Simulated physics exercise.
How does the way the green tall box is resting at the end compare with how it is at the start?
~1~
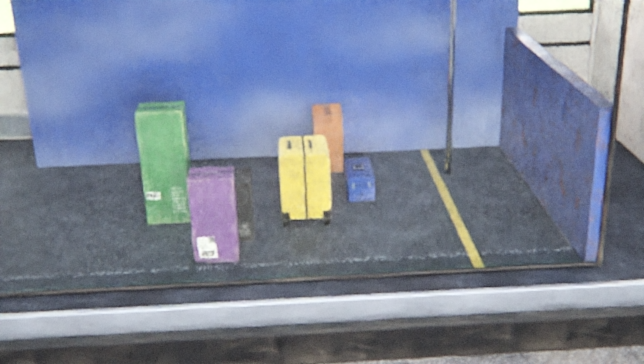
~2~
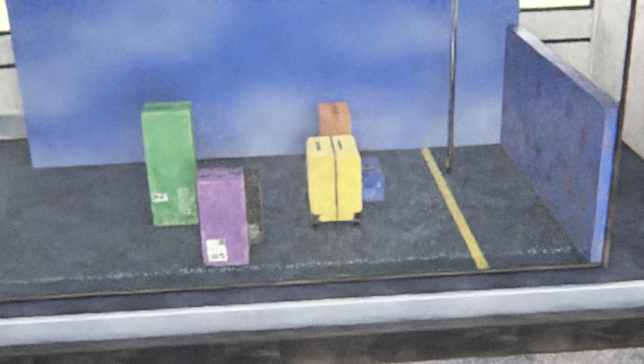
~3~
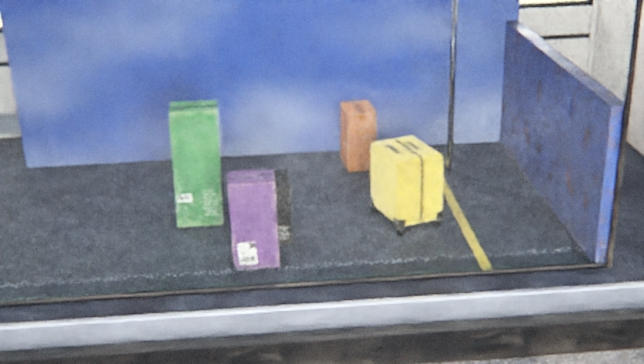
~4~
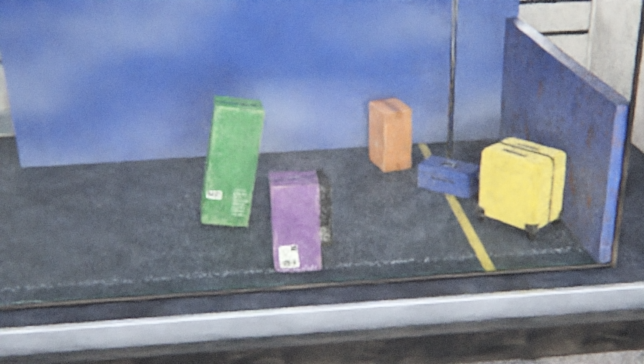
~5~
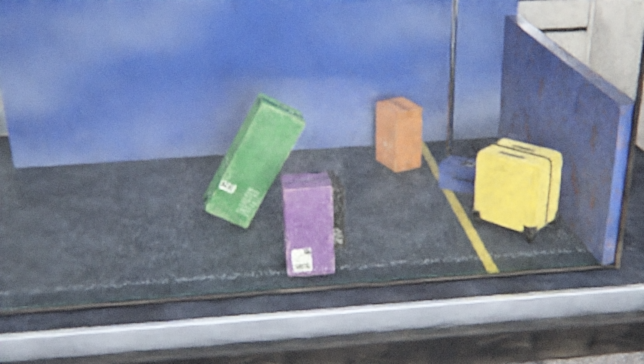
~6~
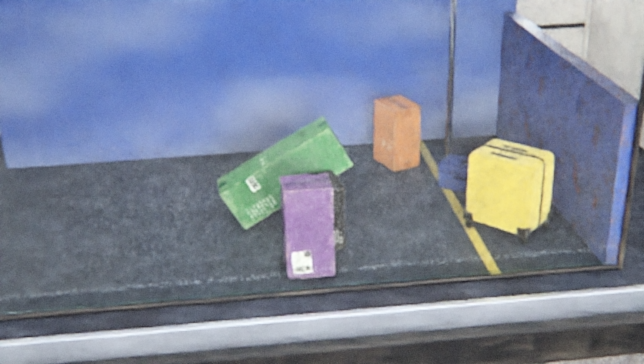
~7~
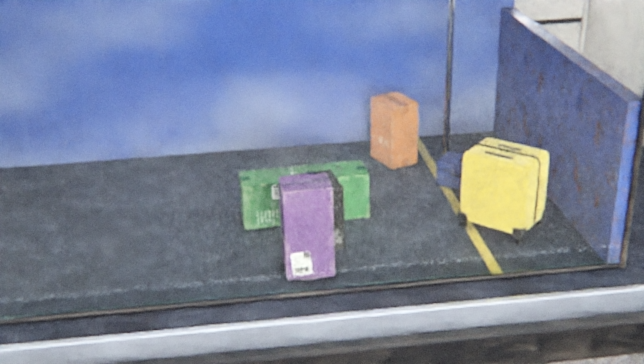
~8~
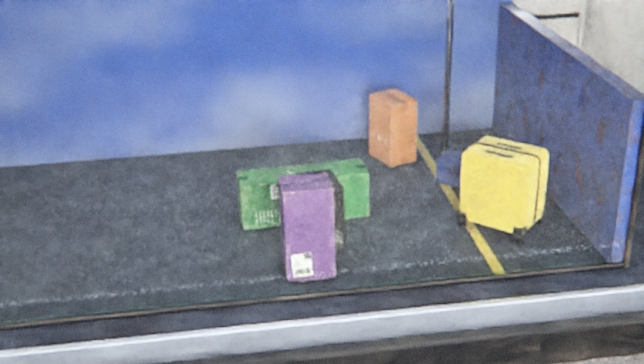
At the start the green tall box stands upright, but at the end it lies on its side behind the purple tall box.
